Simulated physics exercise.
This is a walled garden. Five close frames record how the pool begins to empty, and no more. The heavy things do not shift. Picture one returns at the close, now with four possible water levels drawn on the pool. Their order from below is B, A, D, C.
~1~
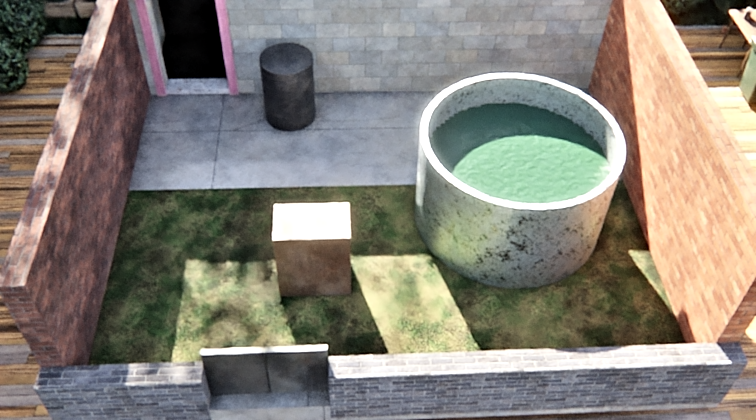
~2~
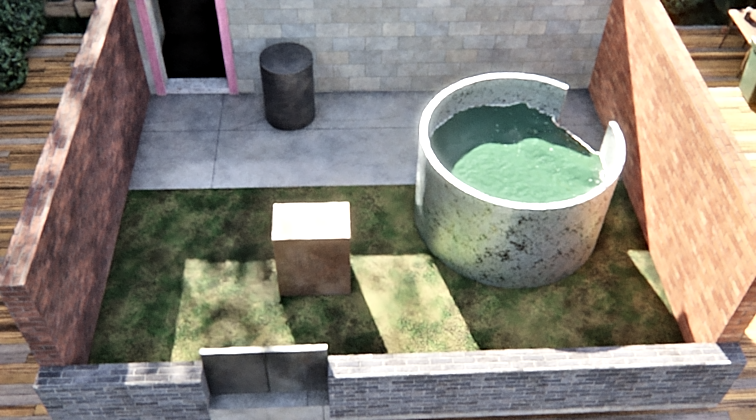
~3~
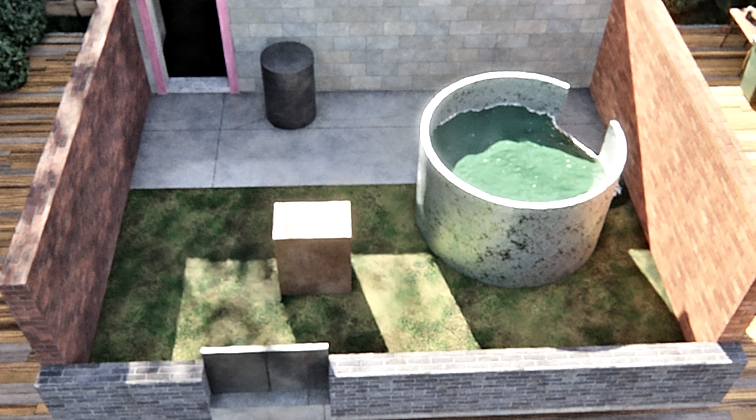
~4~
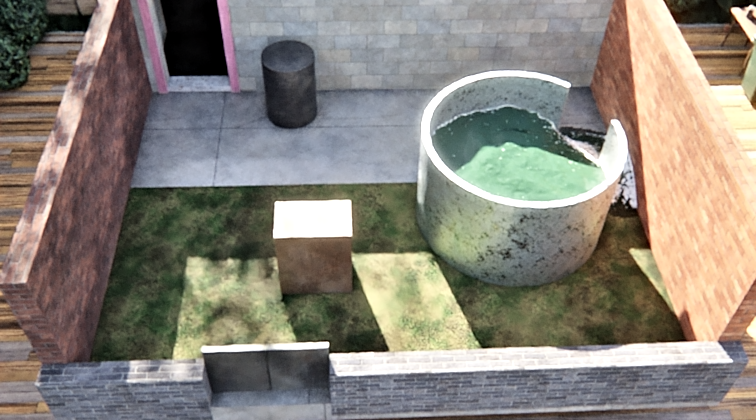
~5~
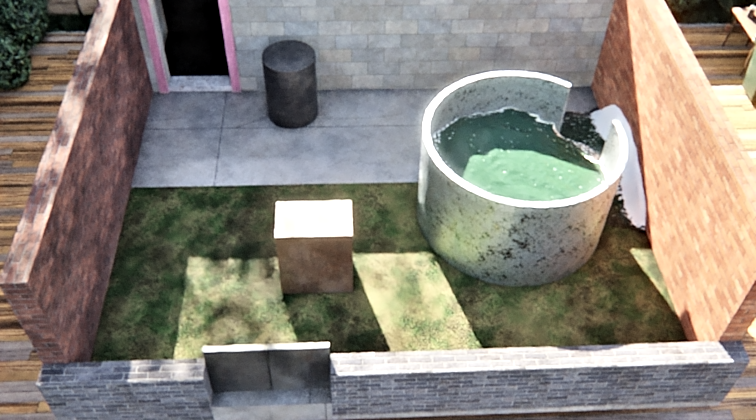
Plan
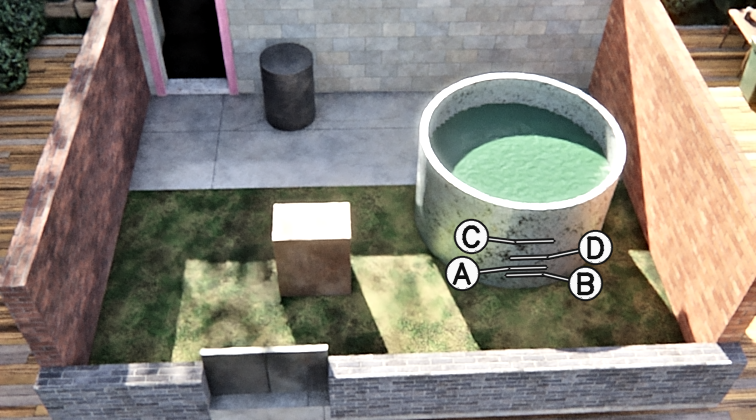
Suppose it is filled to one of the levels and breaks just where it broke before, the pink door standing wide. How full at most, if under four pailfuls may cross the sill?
The answer is level C.
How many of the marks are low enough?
All of them.
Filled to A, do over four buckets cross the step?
No, that is safe.
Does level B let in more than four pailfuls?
No, not at all.
On the marked copy, A at (527, 268); B at (525, 274); C at (533, 241); D at (529, 257); from the bottom up B, A, D, C.
Choosing A, nothing gets over.
Choosing B, nothing gets over.
Choosing C, a splash gets over, under a bucket.
Choosing D, nothing gets over.
